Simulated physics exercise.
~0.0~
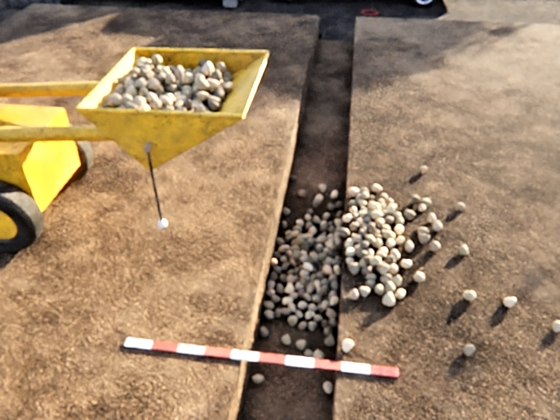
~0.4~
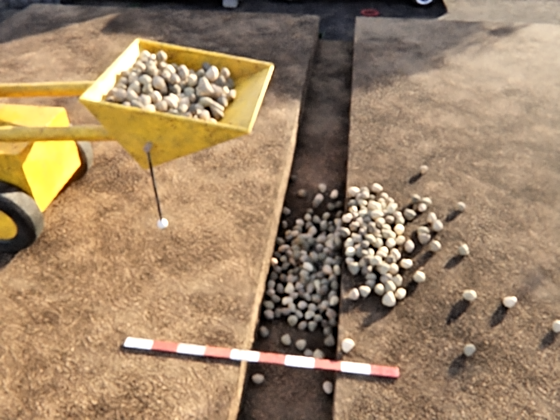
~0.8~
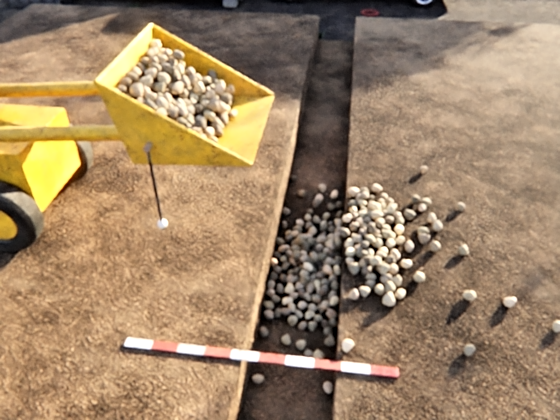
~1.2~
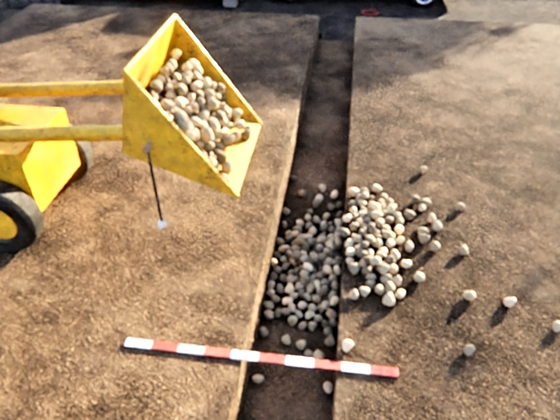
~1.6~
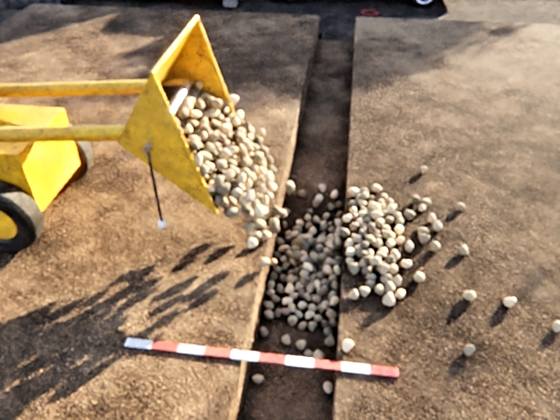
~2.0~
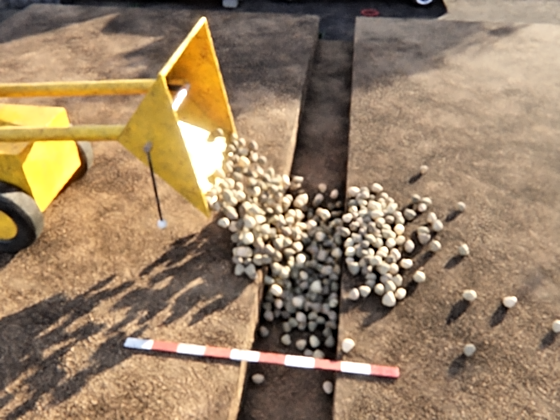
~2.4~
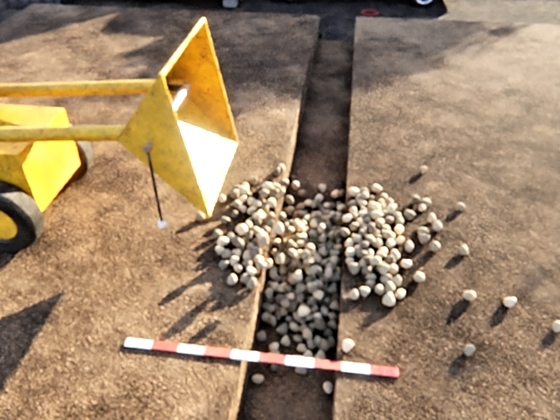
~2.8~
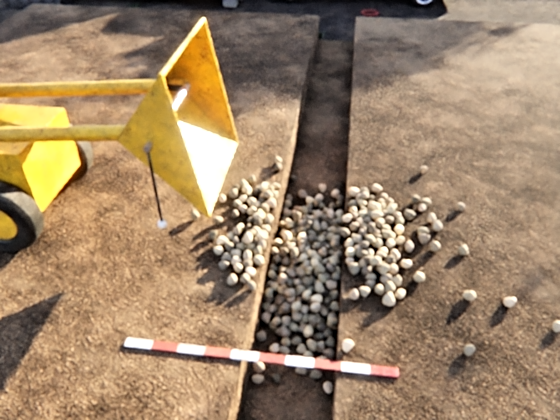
The clip opens on a yellow bucket full of rounded, pale stones, held out by a wheeled yellow machine at the left, while an earlier pile lies partly in a dark trench and partly on the ground beyond. The bucket tips steadily toward the right, and the stones shift down toward its lower lip. They then pour out in a mass, landing on the near edge and spilling into the trench behind a red and white staff. The bucket empties and stays tilted. At the end, the trench holds noticeably more stones, with a smaller heap left on its near side.
